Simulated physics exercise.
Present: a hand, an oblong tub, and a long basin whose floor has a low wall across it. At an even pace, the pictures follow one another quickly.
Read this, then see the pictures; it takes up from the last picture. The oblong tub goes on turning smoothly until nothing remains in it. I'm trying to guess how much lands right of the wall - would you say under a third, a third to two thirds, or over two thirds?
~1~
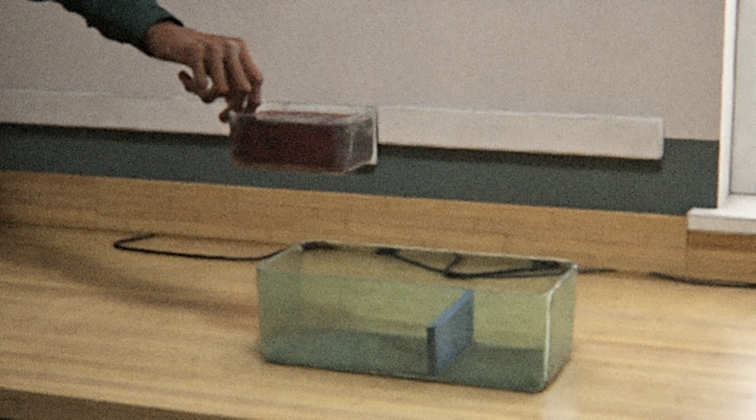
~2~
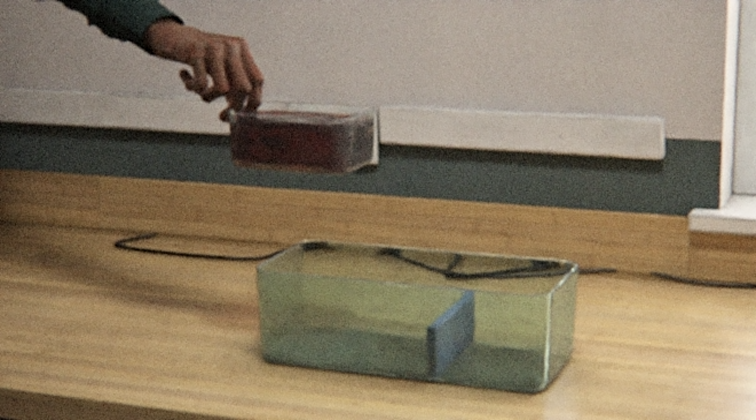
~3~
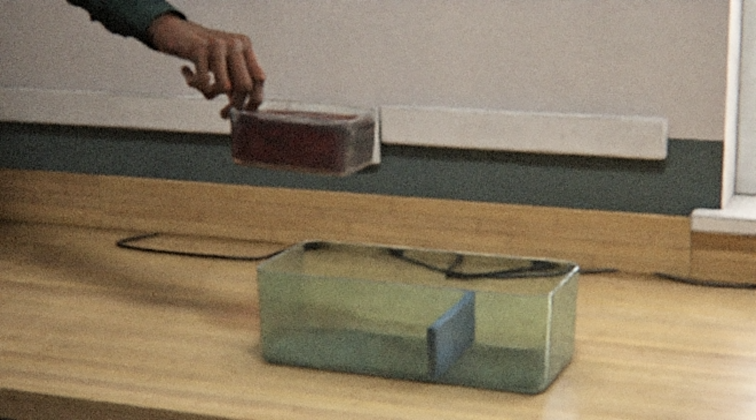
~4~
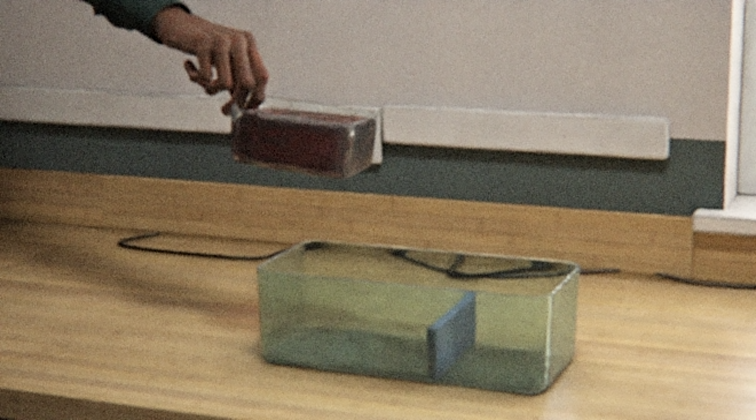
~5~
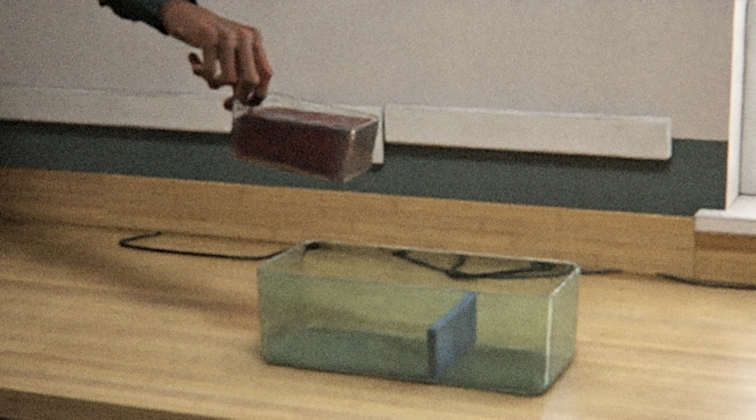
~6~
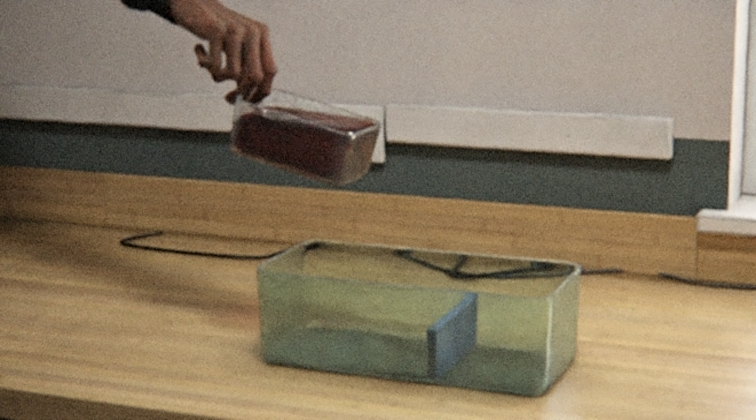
Beneath one third.
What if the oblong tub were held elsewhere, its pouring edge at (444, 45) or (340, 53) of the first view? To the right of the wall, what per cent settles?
Near 75 in a hundred first, near 0 in a hundred second.
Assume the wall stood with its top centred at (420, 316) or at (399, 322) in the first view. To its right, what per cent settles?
Around 50 per cent for the first, around 70 per cent for the second.
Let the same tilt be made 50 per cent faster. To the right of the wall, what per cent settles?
About 5 in a hundred.
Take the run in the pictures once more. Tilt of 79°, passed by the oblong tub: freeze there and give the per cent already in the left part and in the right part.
Split: Left 25 per cent, right 0 per cent.
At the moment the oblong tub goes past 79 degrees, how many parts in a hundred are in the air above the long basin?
Share in flight: Approx. 50 %.
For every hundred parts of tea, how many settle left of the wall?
I'd put it near 90 per cent.
A moment on, the tilt is 79° and 27 per cent is still to pour, 23 is left of the wall and 0 right of it.
Next, the tilt is 112° and 3 per cent is still to pour, 87 is left of the wall and 1 right of it.
Then the tilt is 113° and 0 per cent is still to pour, 92 is left of the wall and 3 right of it.
Later the tilt is 113° and 0 per cent is still to pour, 92 is left of the wall and 3 right of it.
At rest 92 per cent lies left of the wall, 3 right of it and 6 outside.
